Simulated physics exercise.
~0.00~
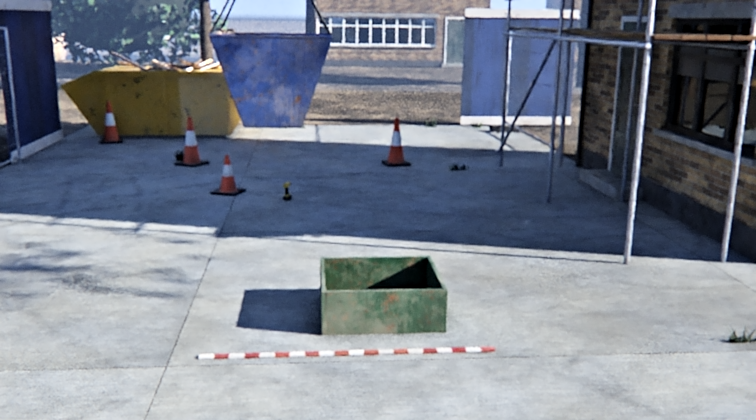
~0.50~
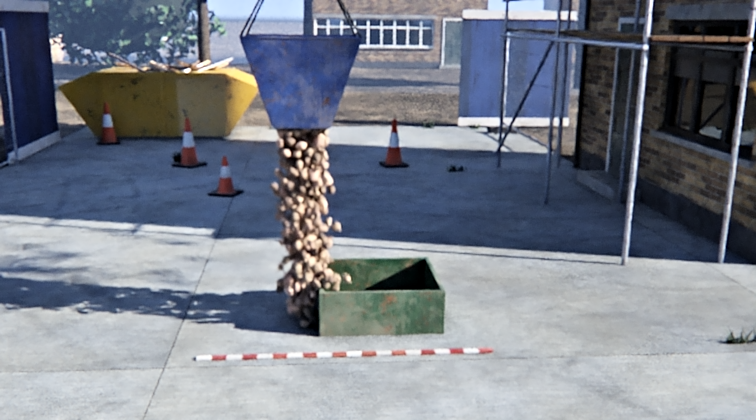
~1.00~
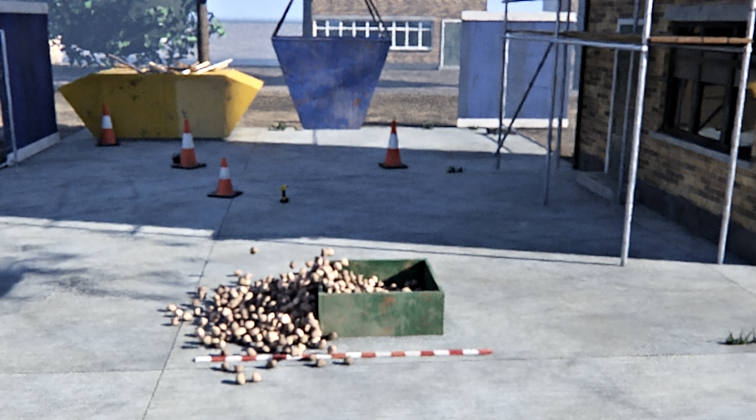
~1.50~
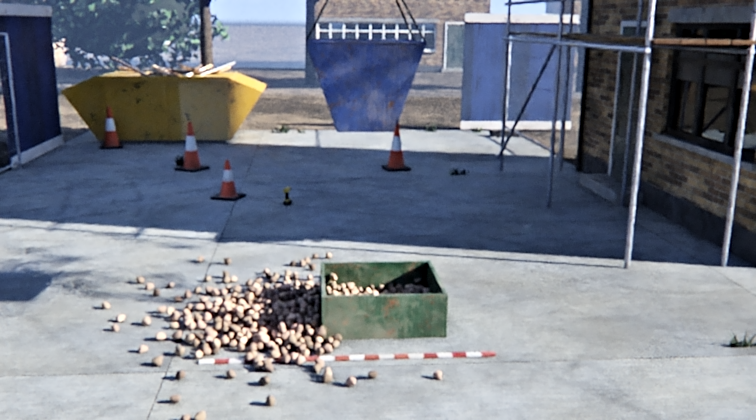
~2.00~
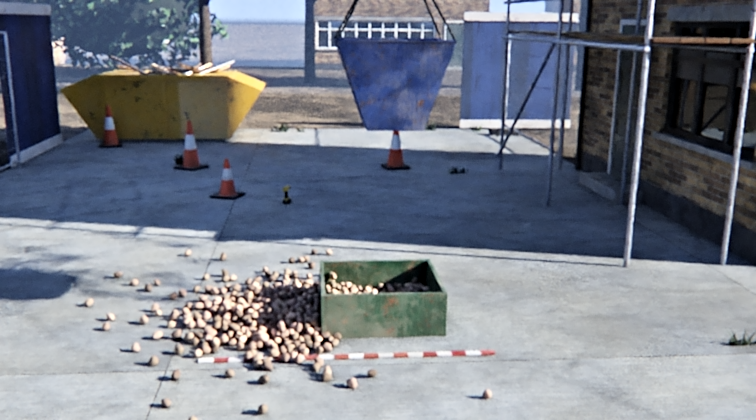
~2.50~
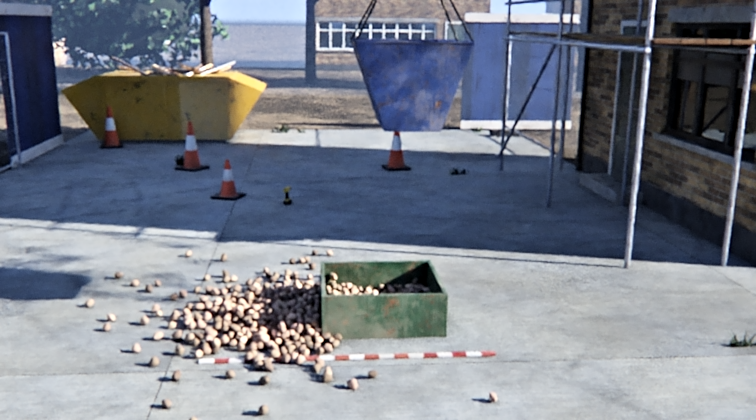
A blue crane skip moving rightwards across a concrete yard dropped a stream of rounded tan stones beside and into a green bin; most ended up heaped and scattered on the ground to its left, with a smaller share inside and a few strays in front, as the empty skip carried on right.
